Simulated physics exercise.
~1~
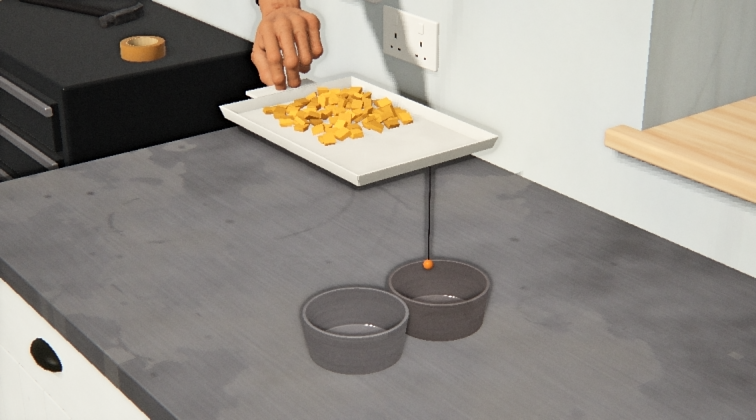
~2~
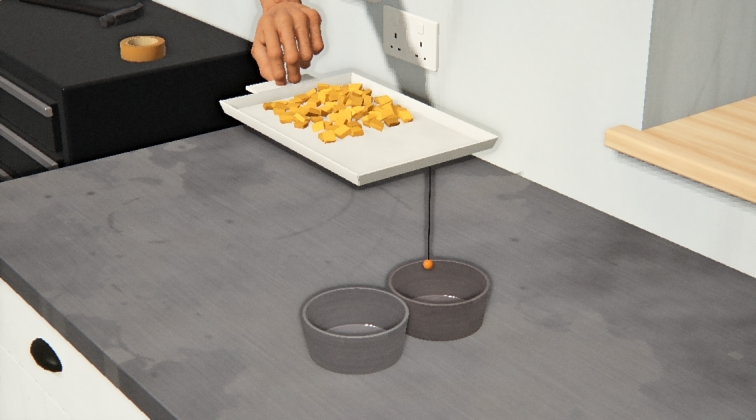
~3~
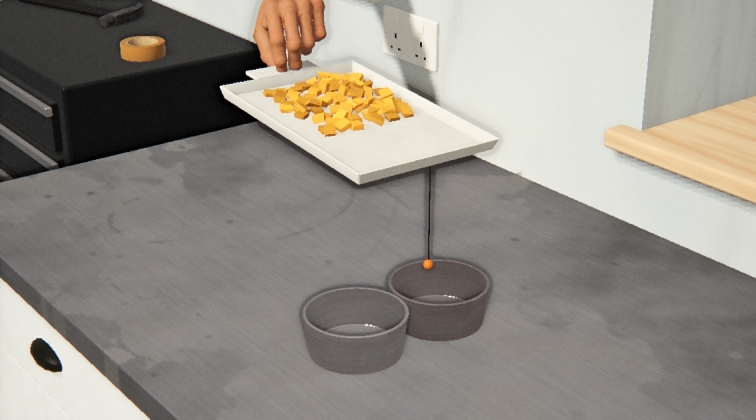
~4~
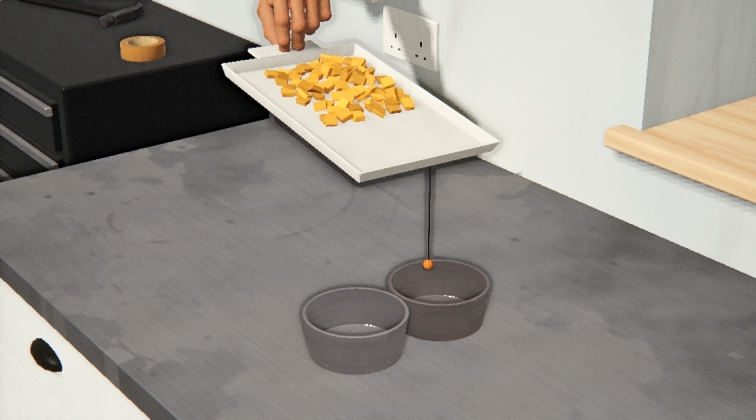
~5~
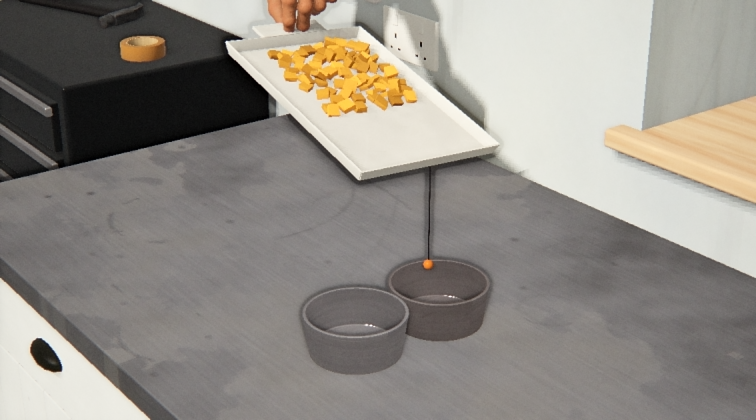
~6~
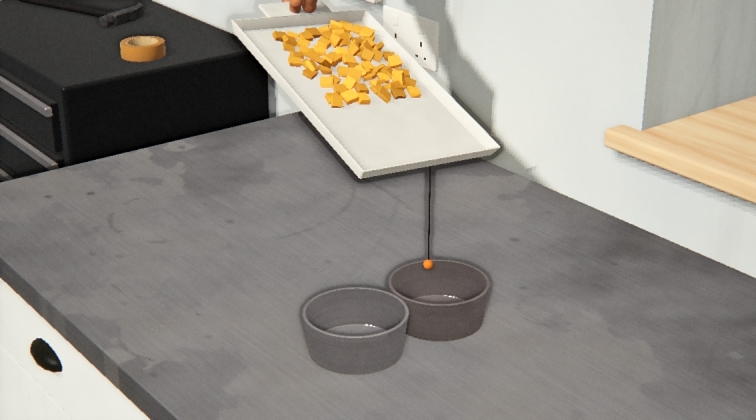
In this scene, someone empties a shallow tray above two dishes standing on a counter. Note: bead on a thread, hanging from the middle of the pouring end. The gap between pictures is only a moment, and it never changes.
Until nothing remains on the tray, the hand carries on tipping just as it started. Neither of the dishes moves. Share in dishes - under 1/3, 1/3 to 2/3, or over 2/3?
The dishes will most likely fall below a third of the load.
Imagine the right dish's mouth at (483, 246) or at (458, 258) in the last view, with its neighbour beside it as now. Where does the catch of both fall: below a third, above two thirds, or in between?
Under a third; under a third.
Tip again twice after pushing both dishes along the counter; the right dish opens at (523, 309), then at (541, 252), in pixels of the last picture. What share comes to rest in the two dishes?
I'd expect some 20 percent, and then some 50 percent.
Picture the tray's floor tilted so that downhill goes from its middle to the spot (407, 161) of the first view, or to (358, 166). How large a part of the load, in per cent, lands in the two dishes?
The first try would leave around 30 per cent there, the second around 70 per cent.
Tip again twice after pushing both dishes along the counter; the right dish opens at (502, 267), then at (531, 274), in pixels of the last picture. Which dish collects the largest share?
So at the first spot it's the one placed on the right, and at the second spot it's the one placed on the right.
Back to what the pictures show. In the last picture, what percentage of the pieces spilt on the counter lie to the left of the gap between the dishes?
I'd guess close to 0 %.
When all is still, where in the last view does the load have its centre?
Last view, centre at rest - approx. (527, 320).
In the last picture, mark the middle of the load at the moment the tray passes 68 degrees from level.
(480, 152).
Shortly afterwards, tray tipped steeply; near two thirds on the tray; near a third in the air.
Next, tray tipped past a quarter turn; only a few on the tray; a little in the right dish; the bulk outside both; a little in the air.
Some moments later, tray tipped past a quarter turn; a little in the right dish; the bulk outside both.
In the end, tray tipped past a quarter turn; none at all in the left dish; a little in the right dish; the bulk outside both.
